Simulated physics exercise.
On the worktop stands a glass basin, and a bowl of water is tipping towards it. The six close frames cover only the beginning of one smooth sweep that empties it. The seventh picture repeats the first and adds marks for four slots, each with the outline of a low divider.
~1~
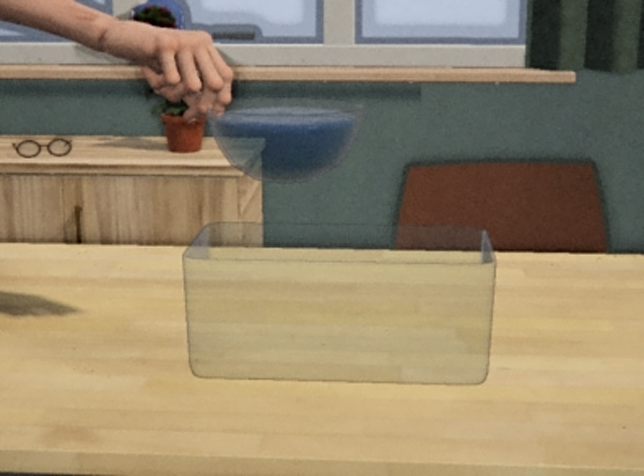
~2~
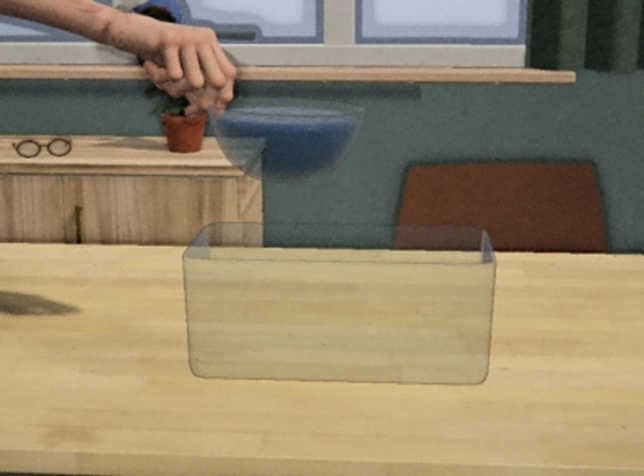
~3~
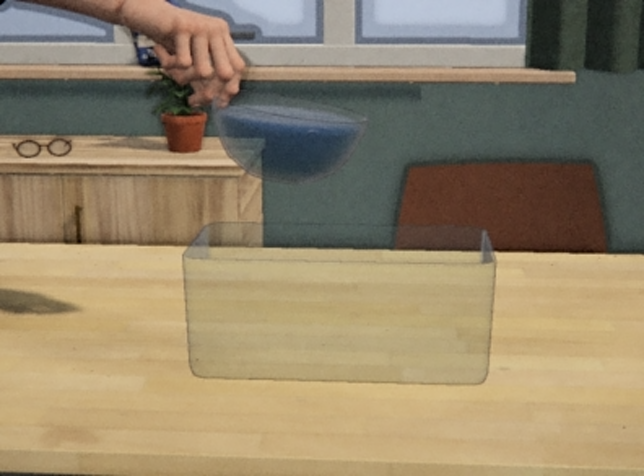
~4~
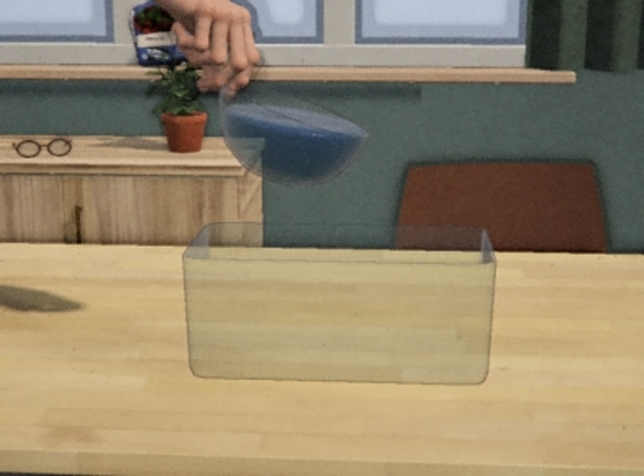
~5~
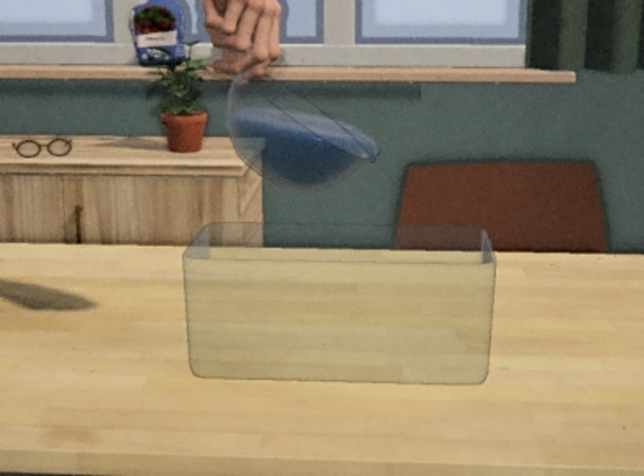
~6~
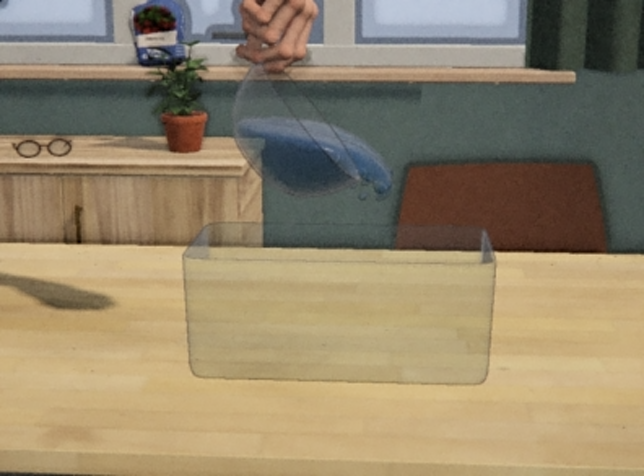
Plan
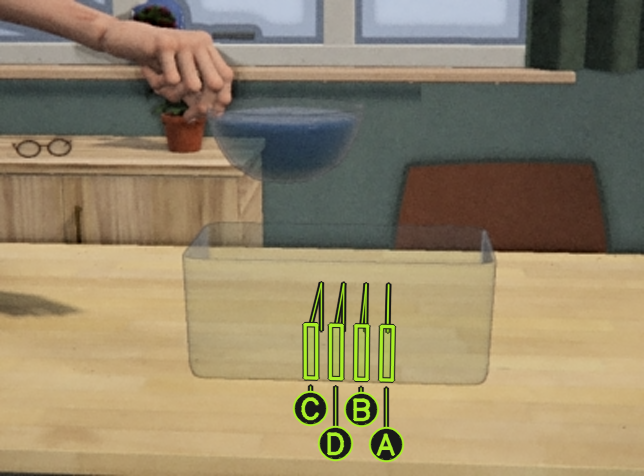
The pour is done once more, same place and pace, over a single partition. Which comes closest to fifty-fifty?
Best: A.
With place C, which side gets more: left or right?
The right one.
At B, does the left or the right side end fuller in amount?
More ends on the right.
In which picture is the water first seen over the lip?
In picture 4.
On the marked copy, A at (386, 388); B at (361, 387); C at (310, 386); D at (335, 387).
With A, about 47 % ends left of the wall and 49 % right of it; 4 % is lost outside.
With B, about 31 % ends left of the wall and 67 % right of it; 3 % is lost outside.
With C, about 11 % ends left of the wall and 86 % right of it; 3 % is lost outside.
With D, about 19 % ends left of the wall and 78 % right of it; 3 % is lost outside.
